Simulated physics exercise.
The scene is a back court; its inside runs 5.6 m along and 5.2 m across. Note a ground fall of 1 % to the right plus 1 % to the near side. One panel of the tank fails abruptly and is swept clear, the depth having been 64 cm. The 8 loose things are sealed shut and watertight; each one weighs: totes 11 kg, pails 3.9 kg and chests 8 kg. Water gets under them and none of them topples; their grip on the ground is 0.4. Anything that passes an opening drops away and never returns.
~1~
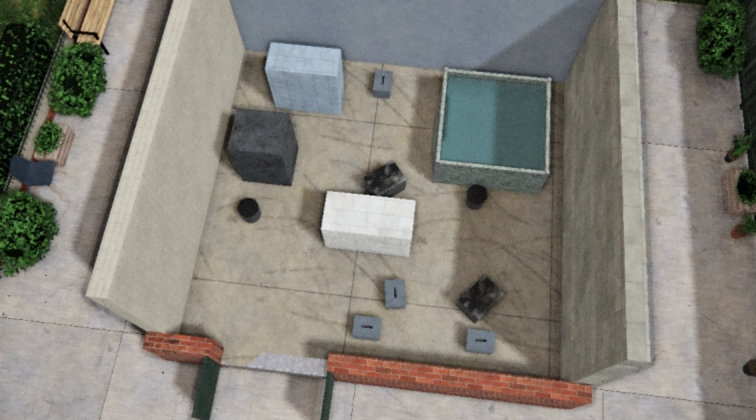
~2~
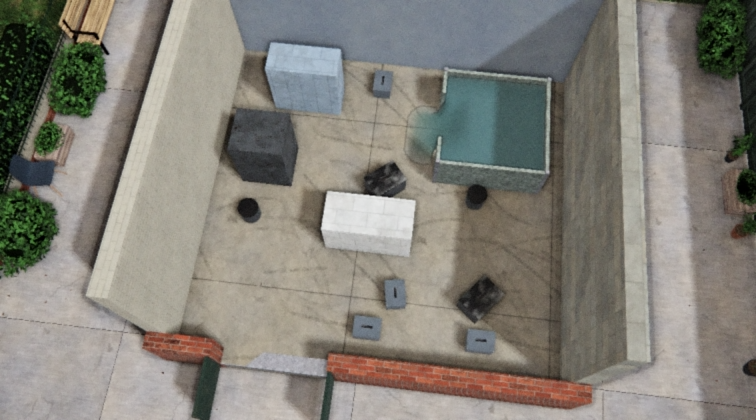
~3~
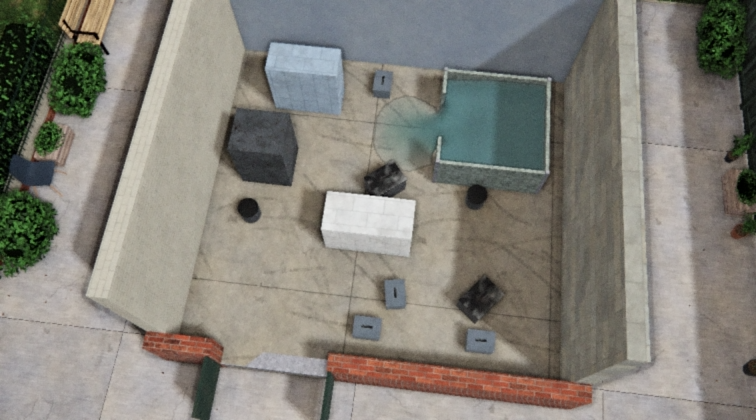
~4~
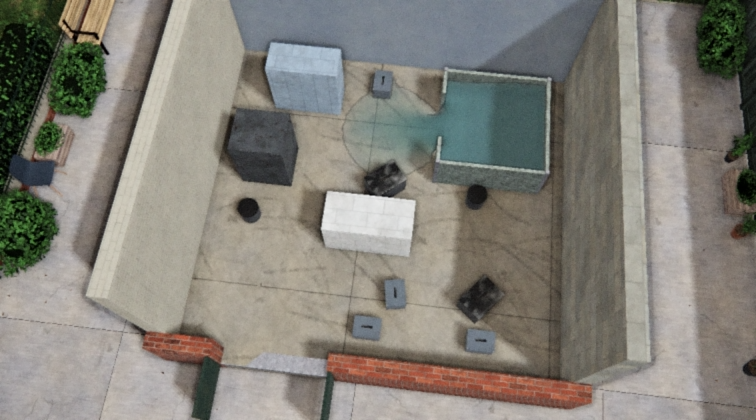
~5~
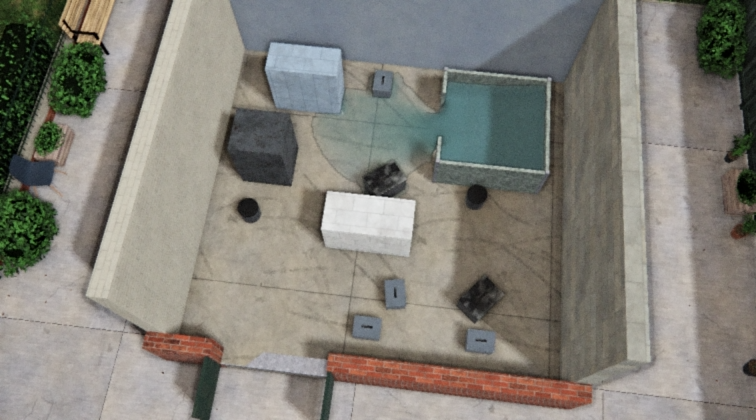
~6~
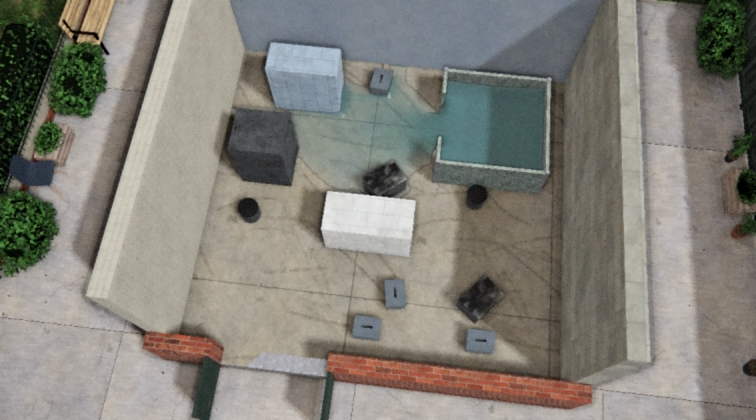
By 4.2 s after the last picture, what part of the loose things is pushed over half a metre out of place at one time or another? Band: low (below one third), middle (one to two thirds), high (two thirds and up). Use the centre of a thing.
Low.
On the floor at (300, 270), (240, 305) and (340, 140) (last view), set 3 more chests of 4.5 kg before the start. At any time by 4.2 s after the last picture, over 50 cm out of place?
Order as given: Goes farther, goes farther, goes farther.
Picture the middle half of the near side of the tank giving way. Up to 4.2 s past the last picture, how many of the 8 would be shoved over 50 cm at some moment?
In that case the number is 5.
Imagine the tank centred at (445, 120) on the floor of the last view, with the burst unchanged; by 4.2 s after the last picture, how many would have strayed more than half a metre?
So the tally would be 2.
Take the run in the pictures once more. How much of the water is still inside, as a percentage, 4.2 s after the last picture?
94 % or so.
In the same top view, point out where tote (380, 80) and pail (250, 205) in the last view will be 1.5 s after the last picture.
They end up about (288, 65) and (217, 220) in the last view.
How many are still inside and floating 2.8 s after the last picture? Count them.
Answer: 2.
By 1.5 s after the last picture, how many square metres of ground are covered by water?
Somewhere about 15 m2, give or take.
Then, 0.4 s after the last picture 0 of 8 are over 50 cm from their spots; 0 afloat.
Then, 1.5 s after the last picture 2 of 8 are over 50 cm from their spots; 1 afloat.
Then, 2.8 s after the last picture 2 of 8 are over 50 cm from their spots; 2 afloat.
Then, 4.2 s after the last picture 2 of 8 are over 50 cm from their spots, and 2 have been at some point; 1 afloat.
